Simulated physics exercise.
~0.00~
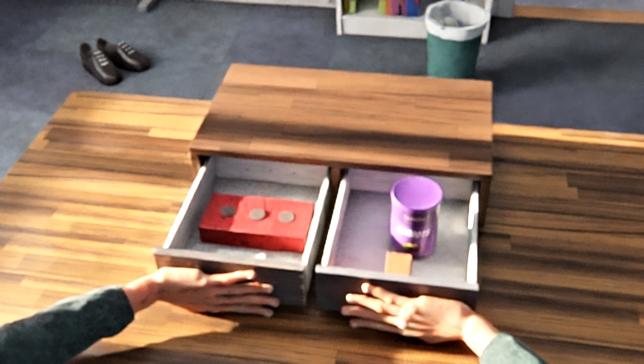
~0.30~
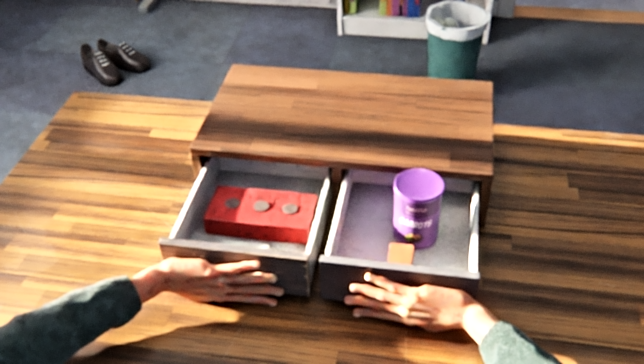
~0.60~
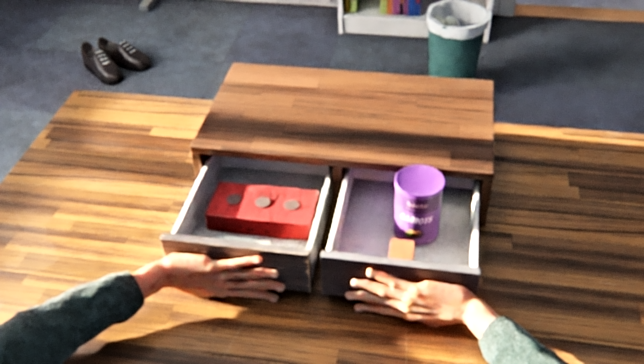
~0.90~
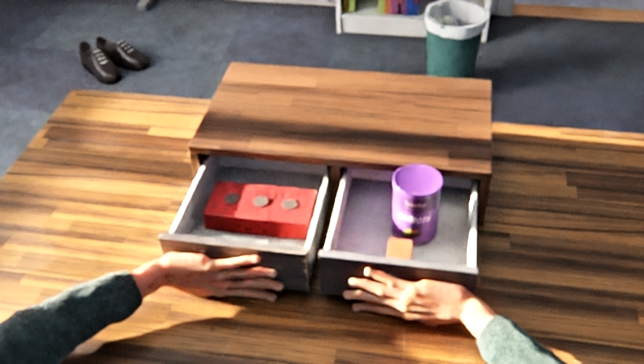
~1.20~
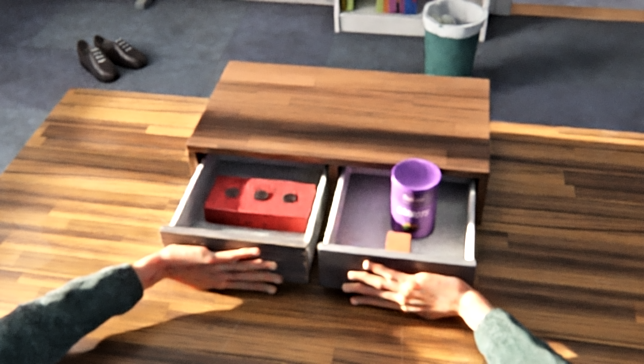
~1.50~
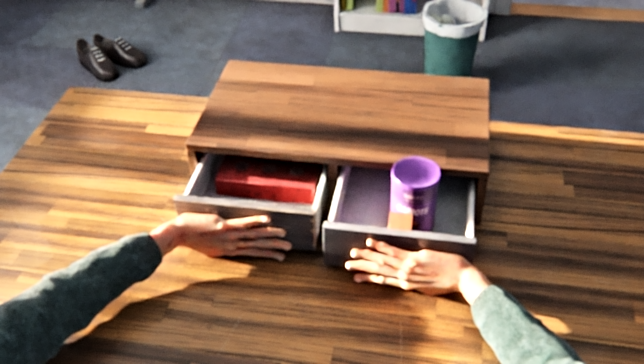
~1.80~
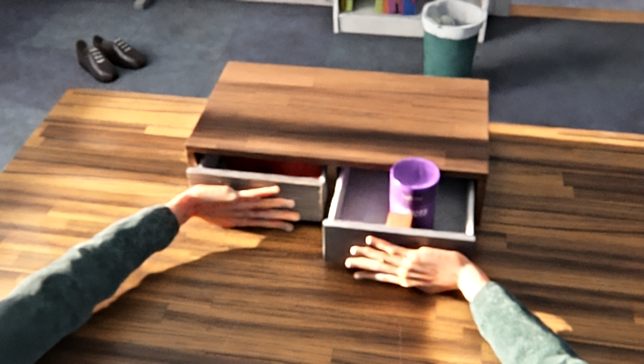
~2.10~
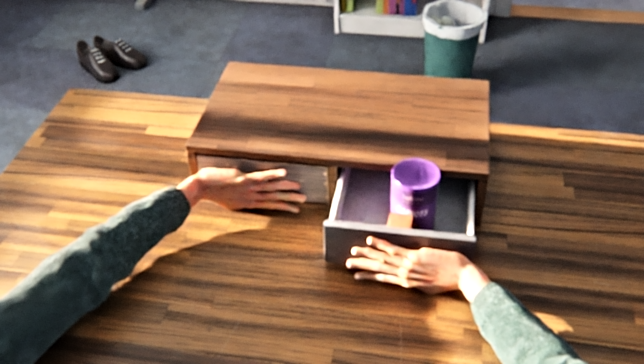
The left drawer slides fully shut under one hand, while the right drawer stays partly open.
